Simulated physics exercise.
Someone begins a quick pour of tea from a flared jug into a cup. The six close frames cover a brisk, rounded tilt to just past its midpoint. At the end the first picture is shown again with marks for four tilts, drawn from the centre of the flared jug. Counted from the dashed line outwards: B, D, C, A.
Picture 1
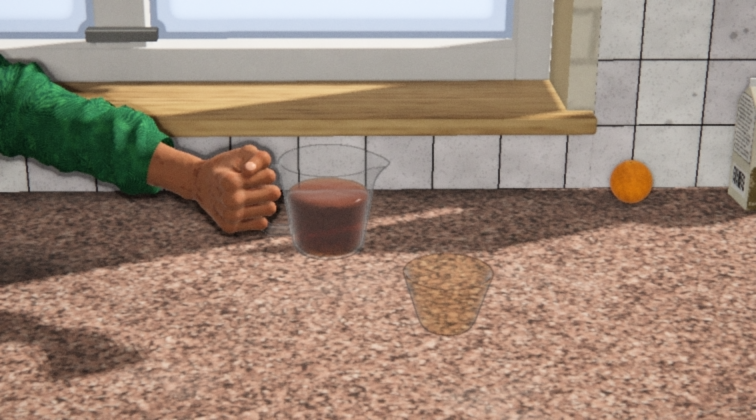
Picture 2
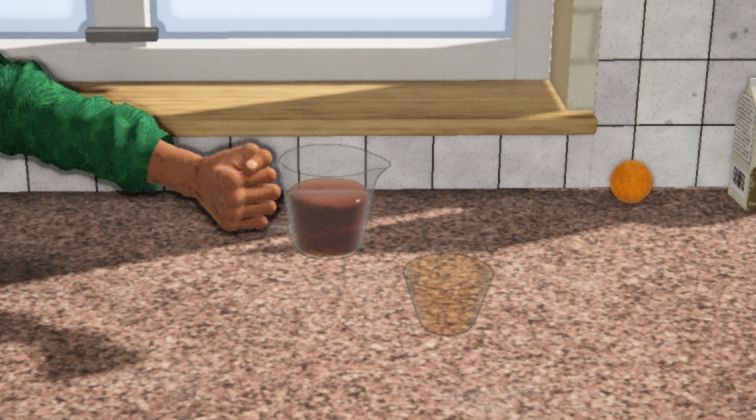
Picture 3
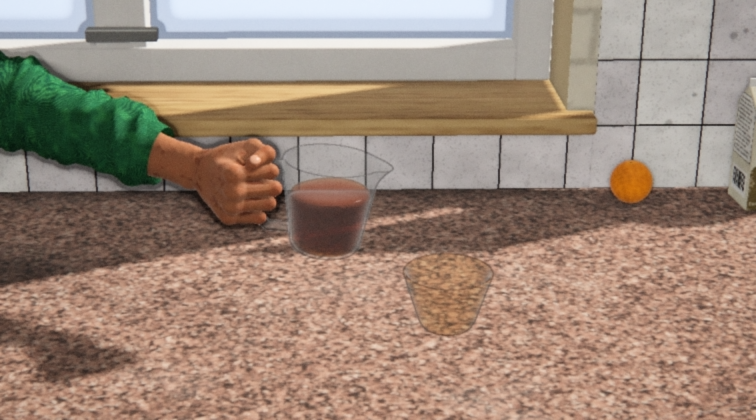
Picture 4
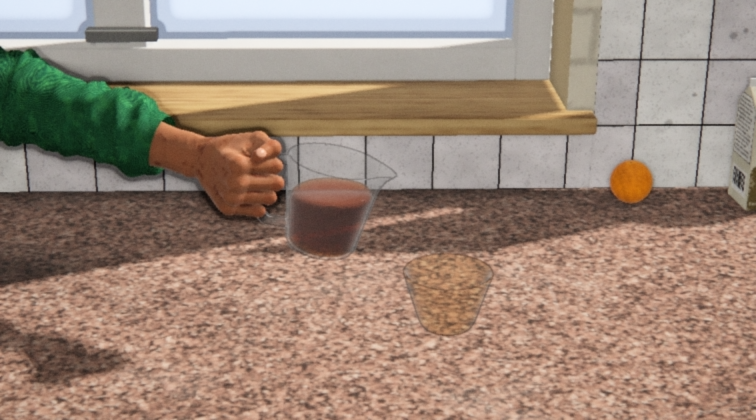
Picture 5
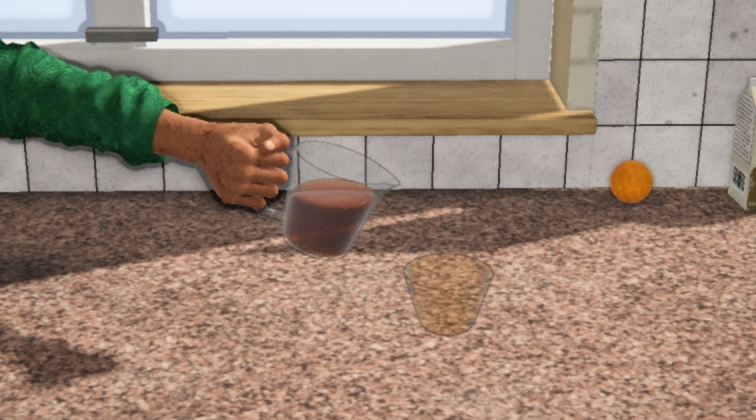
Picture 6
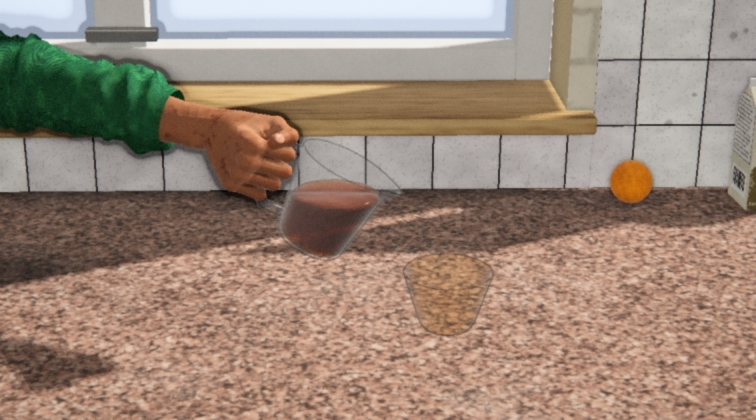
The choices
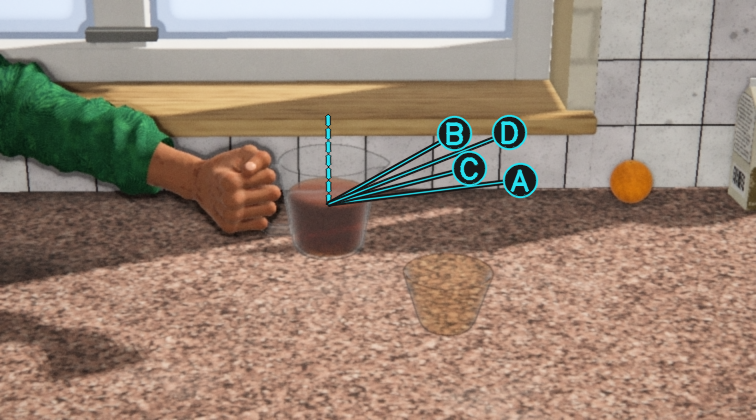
On a speckled kitchen counter, a green-sleeved arm gradually tilting a clear jug of dark reddish liquid rightward, a cup nearby.
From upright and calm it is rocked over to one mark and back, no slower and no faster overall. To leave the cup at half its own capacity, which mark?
Choose B.
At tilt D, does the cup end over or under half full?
Over half.
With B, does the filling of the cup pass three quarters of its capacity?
No, less.
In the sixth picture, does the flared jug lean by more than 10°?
Yes, it does.
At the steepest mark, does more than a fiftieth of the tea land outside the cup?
Yes.
On the marked copy, A at (503, 182); B at (440, 142); C at (452, 172); D at (493, 139).
With A, the cup ends with about 64 % of what it can hold; 33 % of the tea is spilt.
With B, the cup ends with about 50 % of what it can hold.
With C, the cup ends with about 65 % of what it can hold; 21 % of the tea is spilt.
With D, the cup ends with about 67 % of what it can hold; 4 % of the tea is spilt.
